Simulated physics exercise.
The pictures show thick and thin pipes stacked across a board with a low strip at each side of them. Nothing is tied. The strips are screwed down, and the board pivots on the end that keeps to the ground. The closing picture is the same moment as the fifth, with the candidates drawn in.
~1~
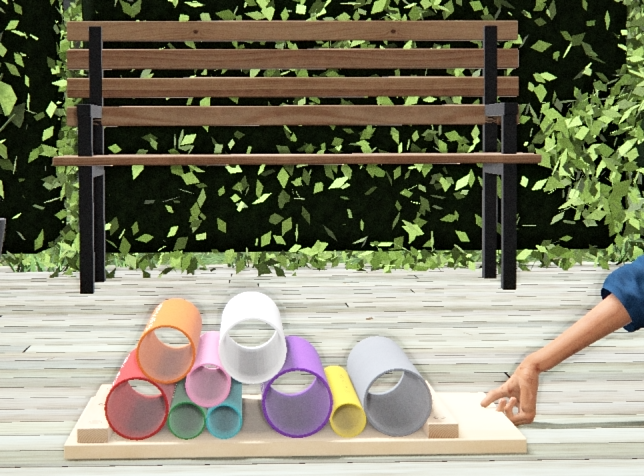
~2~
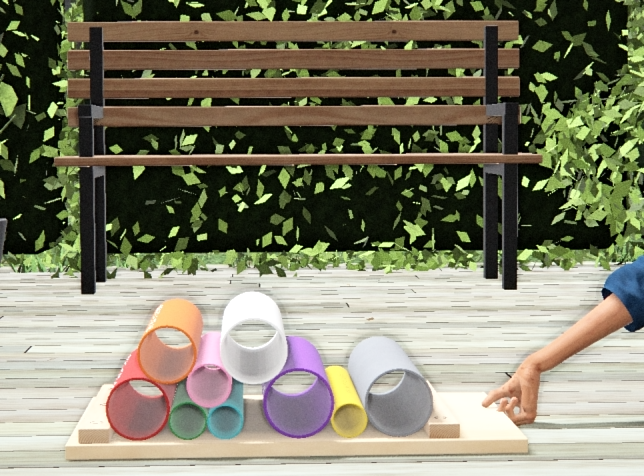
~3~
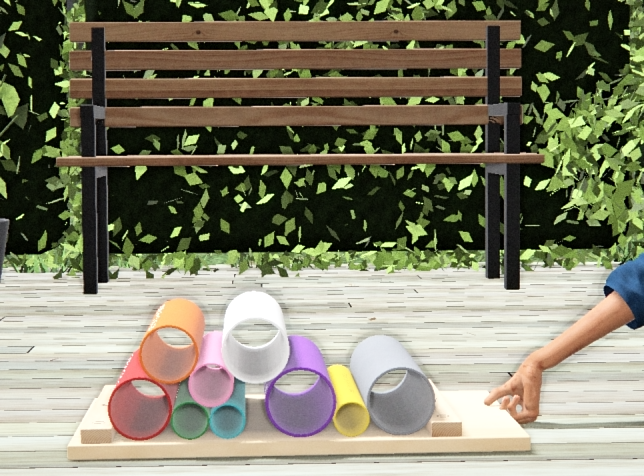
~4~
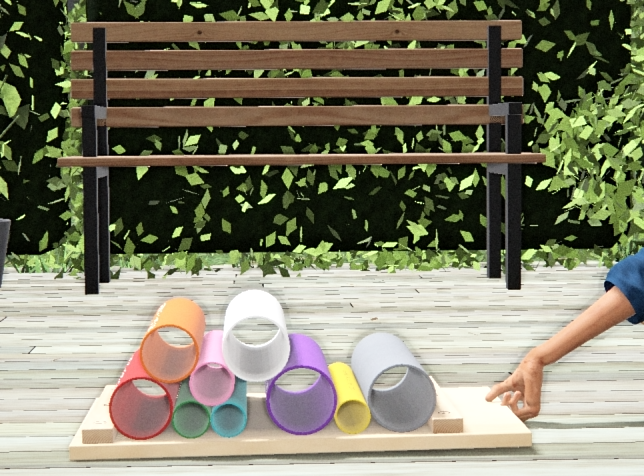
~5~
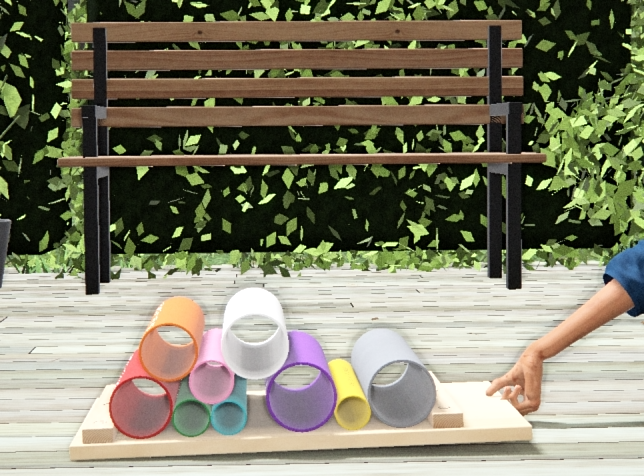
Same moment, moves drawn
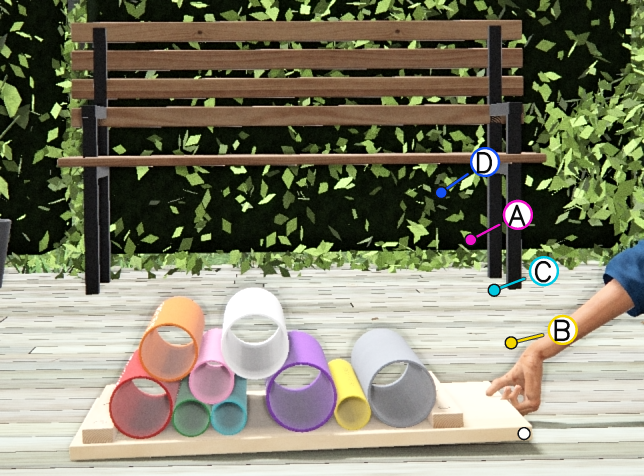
A hand gripping the right end of a board of stacked coloured pipes, barely raising it in front of a bench.
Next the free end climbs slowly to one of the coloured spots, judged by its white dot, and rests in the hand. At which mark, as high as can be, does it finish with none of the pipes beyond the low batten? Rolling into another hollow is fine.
Stop at B.
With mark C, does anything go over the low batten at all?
Yes, at C.
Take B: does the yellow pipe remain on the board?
The yellow pipe: Yes.
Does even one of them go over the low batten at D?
Yes.
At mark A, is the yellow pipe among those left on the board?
Yes, with A.
On the copy, A at (471, 240); B at (511, 343); C at (494, 290); D at (441, 193); the white dot at (524, 434).
On B. First, board at 11°.
Then, board at 13°.
Finally, board at 13°, none over the low batten.
By contrast, A one over the low batten (orange); C one over the low batten (orange); D one over the low batten (orange).
